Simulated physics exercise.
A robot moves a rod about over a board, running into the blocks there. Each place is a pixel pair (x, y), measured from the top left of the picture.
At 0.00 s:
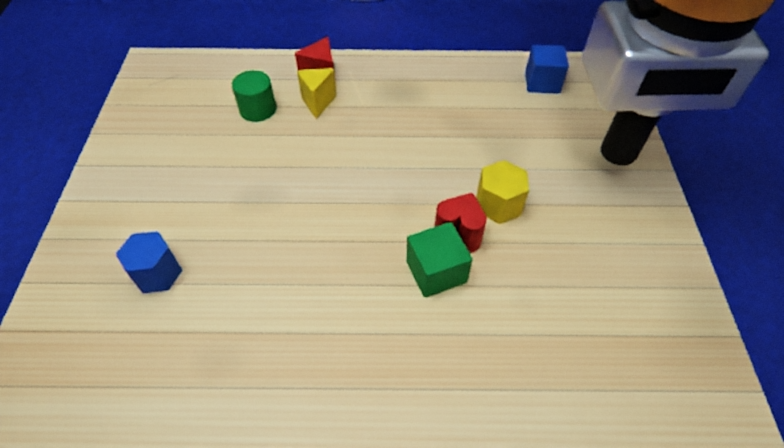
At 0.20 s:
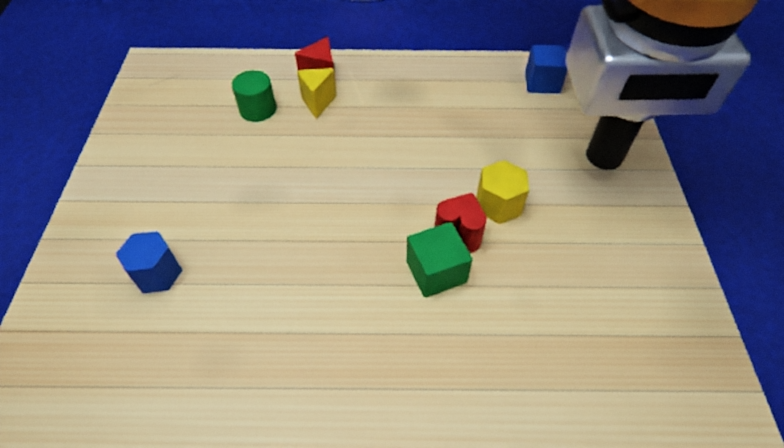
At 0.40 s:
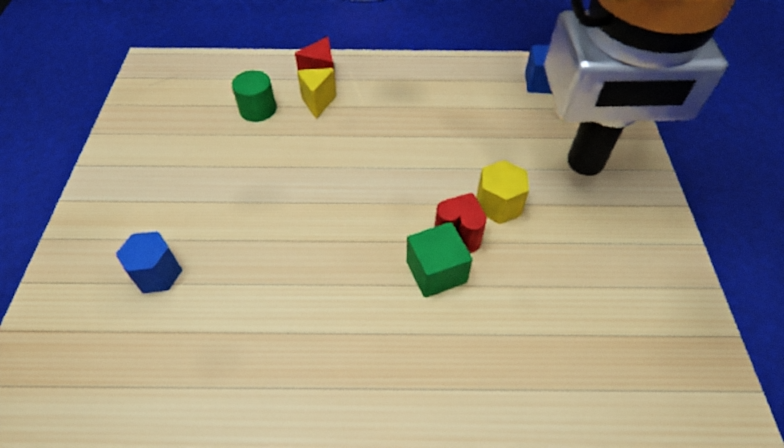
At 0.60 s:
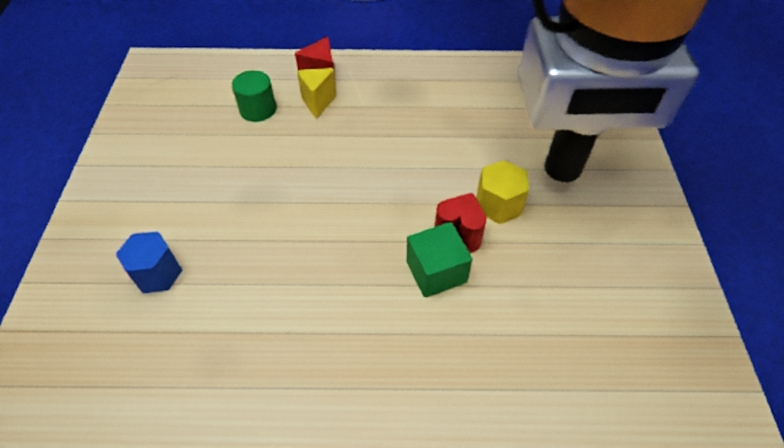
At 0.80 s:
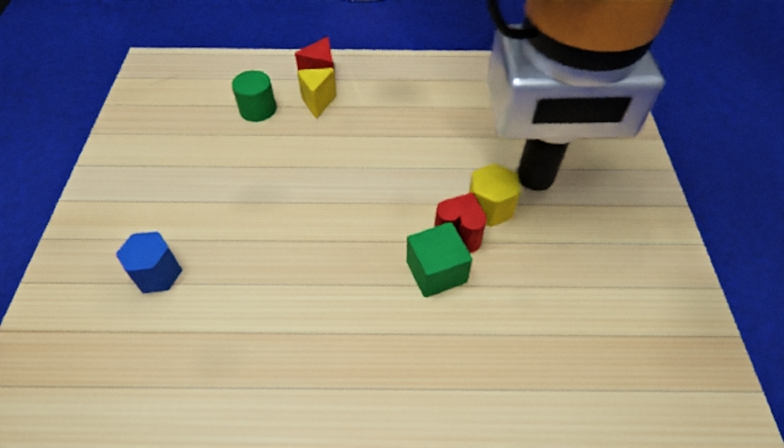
The clip shows a robot arm with a black rod moving left and slightly downward over a wooden board of coloured blocks, until the rod reaches the yellow hexagon and nudges it slightly left, while the other blocks stay still.
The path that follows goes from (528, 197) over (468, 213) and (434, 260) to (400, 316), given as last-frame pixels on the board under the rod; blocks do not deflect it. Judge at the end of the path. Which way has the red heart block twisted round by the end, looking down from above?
It twists clockwise.
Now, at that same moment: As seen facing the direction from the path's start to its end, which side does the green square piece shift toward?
Moves left.
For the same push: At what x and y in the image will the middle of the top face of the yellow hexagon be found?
It will likely be found at (420, 184).
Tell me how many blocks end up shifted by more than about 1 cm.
In total, three or more blocks get moved by over 1 cm.
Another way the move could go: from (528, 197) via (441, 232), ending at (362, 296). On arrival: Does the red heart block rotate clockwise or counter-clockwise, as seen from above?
Top view: Clockwise.
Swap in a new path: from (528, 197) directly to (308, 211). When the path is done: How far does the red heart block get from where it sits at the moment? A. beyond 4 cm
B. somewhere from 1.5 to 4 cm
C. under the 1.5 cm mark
Correct choice: A.
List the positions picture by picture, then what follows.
In the first picture, rod tip (618, 154); block tops, green square piece (440, 247); red heart block (463, 210); yellow hexagon (505, 179).
In the second picture, rod (603, 158); blocks unchanged.
In the third picture, rod (585, 163); blocks unchanged.
In the fourth picture, rod (562, 170); blocks unchanged.
In the fifth picture, rod (535, 178); green square piece (440, 247); red heart block (463, 210); yellow hexagon (496, 182).
What follows on the original path. One third of the way, rod (471, 195); green square piece (437, 253); red heart block (420, 217), turned 55° anticlockwise; yellow hexagon (430, 183).
Two thirds of the way, rod (436, 242); green square piece (426, 283), turned 15° anticlockwise; red heart block (390, 232), turned 15° anticlockwise; yellow hexagon (420, 184), turned 25° clockwise.
At the end, rod (401, 300); green square piece (419, 341), turned 70° anticlockwise; red heart block (383, 241), turned 30° clockwise; yellow hexagon (420, 184), turned 25° clockwise.
